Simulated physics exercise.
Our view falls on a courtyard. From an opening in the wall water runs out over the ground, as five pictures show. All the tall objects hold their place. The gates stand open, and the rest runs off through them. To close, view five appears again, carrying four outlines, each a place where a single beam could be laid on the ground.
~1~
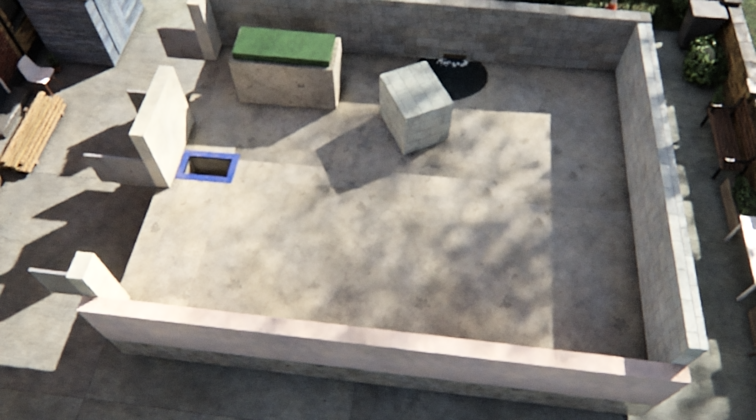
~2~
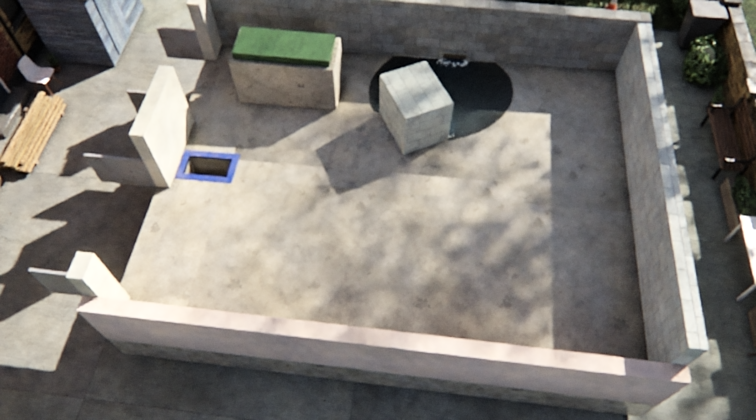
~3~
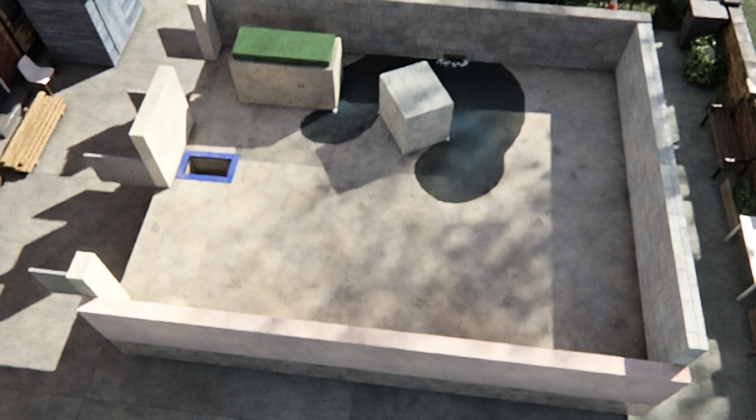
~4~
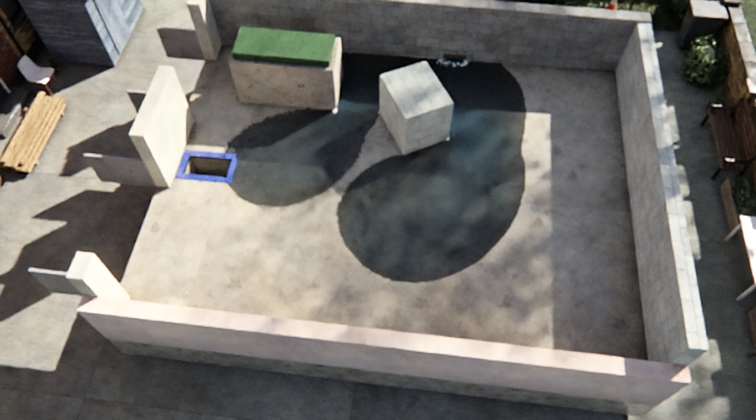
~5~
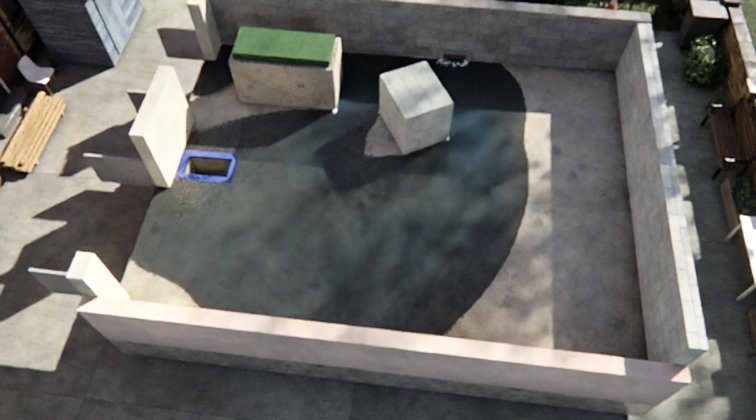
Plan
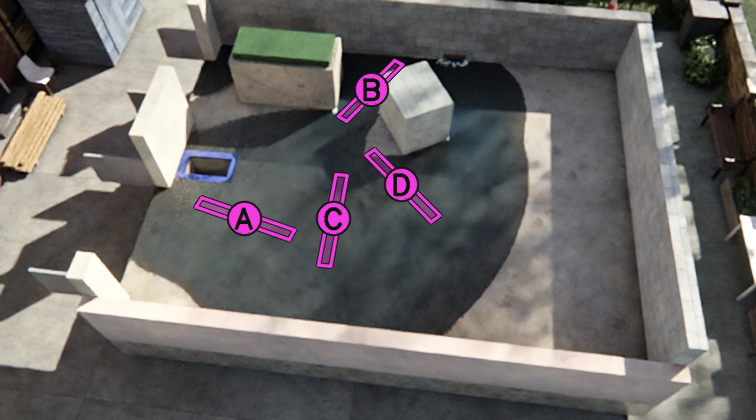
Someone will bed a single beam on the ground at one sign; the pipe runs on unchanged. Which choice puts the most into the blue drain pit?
A.
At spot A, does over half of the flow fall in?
No, it does not.
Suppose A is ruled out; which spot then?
That would be D.
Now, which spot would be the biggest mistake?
Spot B.
In magenta, A from (198, 202) to (291, 234); B from (342, 118) to (398, 62); C from (324, 265) to (341, 175); D from (370, 152) to (435, 218).
If A is chosen, about 31 % of the stream goes into the blue drain pit, about 69 % out by the gates.
If B is chosen, about 8 % of the stream goes into the blue drain pit, about 92 % out by the gates.
If C is chosen, about 11 % of the stream goes into the blue drain pit, about 89 % out by the gates.
If D is chosen, about 18 % of the stream goes into the blue drain pit, about 82 % out by the gates.
